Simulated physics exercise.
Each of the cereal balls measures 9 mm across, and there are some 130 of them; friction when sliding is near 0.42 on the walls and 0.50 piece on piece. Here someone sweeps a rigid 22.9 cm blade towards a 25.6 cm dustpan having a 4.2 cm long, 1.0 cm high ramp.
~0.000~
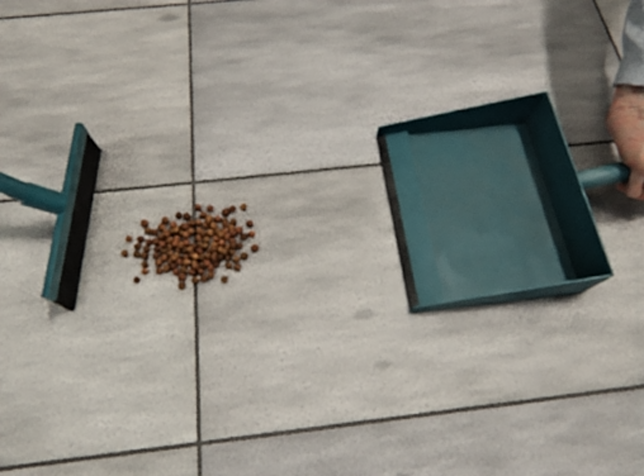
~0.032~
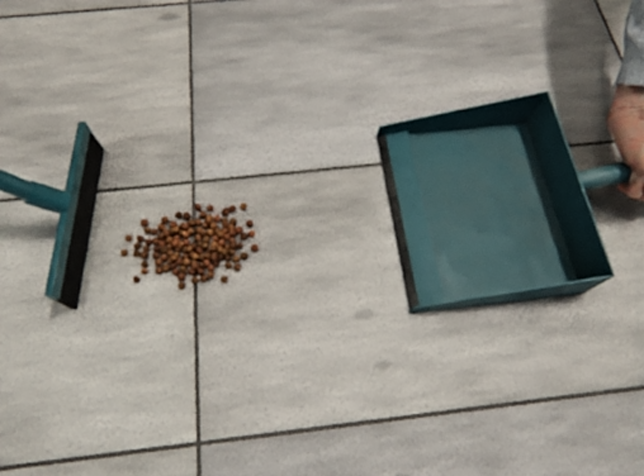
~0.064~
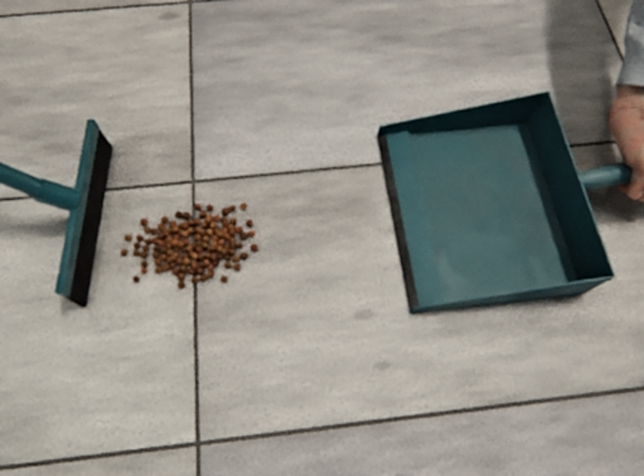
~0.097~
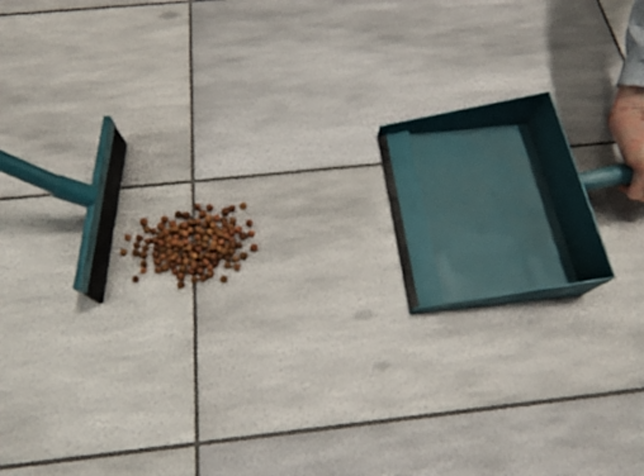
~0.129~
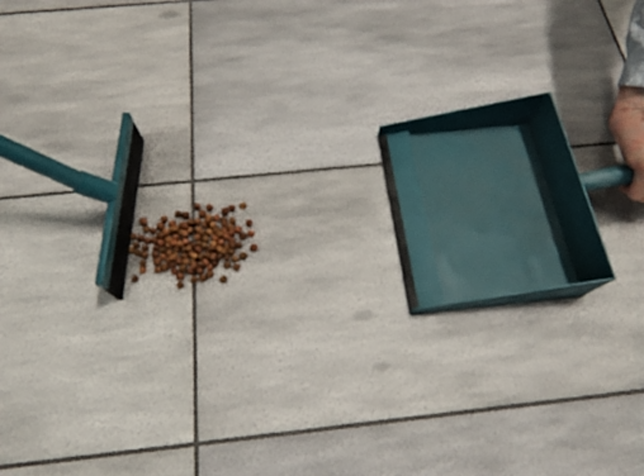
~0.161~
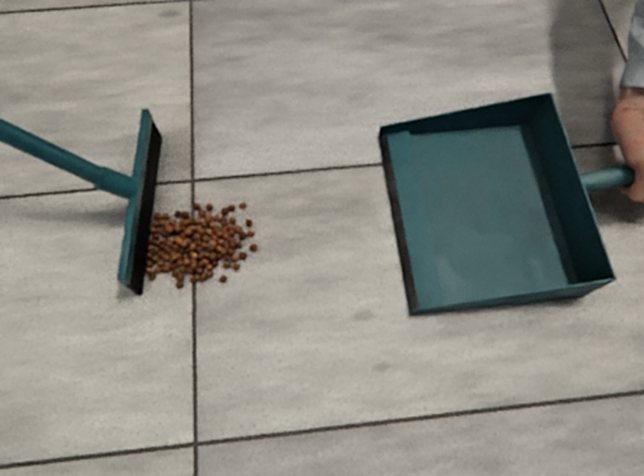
Teal broom blade sliding right across grey tiles and pressing into a pile of small brown balls, a hand holding a dustpan still.
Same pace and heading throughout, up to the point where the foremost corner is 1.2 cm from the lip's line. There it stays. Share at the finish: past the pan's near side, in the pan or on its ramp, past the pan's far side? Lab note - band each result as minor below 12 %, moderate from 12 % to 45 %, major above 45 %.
My prediction: Past the pan's near side: It will be a small share. In the pan or on its ramp: It will be a moderate share. Past the pan's far side: It will be a small share.
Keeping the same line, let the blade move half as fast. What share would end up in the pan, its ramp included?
In that case roughly 25 percent.
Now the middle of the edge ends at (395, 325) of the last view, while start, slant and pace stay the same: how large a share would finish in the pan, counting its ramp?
Roughly 30 percent.
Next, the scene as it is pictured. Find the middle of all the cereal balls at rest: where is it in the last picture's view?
(388, 229).
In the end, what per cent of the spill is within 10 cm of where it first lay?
It comes to near 5 percent.
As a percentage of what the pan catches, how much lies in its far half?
Estimate: Close to 70 %.
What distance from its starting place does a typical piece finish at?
Near 26 cm.
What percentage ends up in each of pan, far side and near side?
In per cent - near side 5, pan 25, far side 0.
After 0.36 s, middle of the blade 16 cm from the lip; 0 % over the lip, far side 0 %, near side 0 %.
After 0.49 s, middle of the blade 7 cm from the lip; 0 % over the lip, far side 0 %, near side 5 %.
After 0.75 s, middle of the blade 2 cm from the lip; 30 % over the lip, far side 0 %, near side 5 %.
In the end, at 1.8 s, near side 5 %, pan 25 %, far side 0 %, in front of the lip or behind the blade 70 %.
